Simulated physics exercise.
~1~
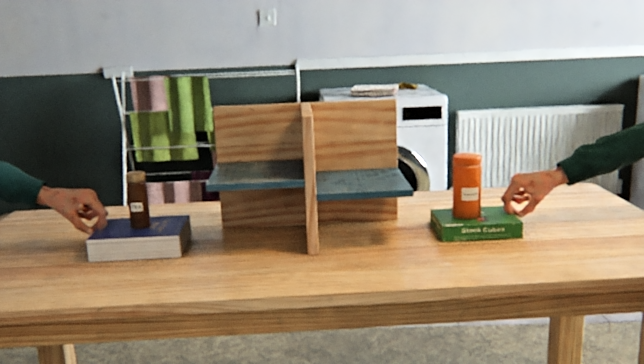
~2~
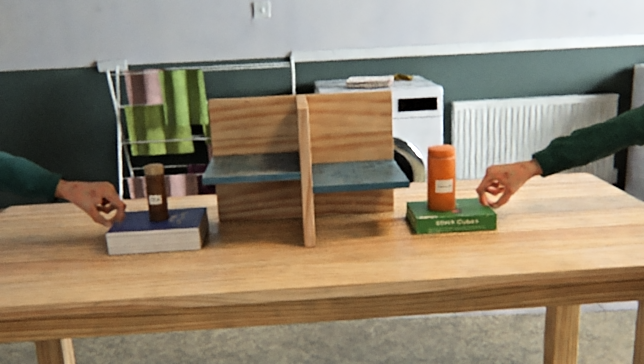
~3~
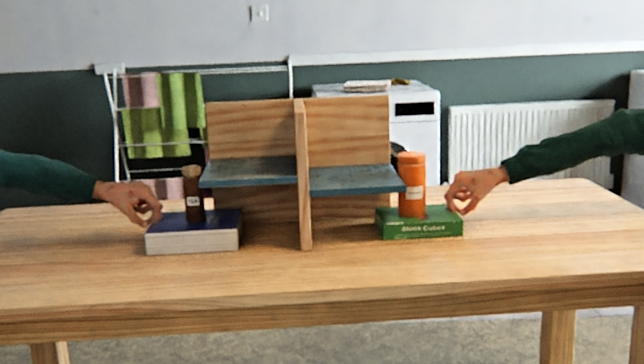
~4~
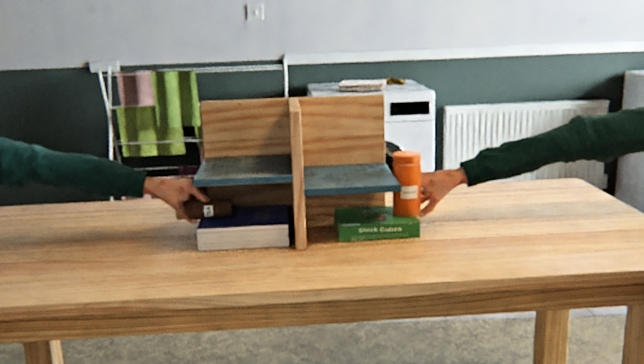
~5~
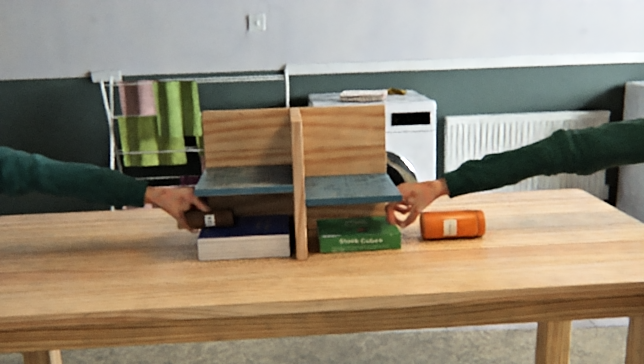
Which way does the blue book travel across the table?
The blue book moves to the right, sliding in under the left shelf.
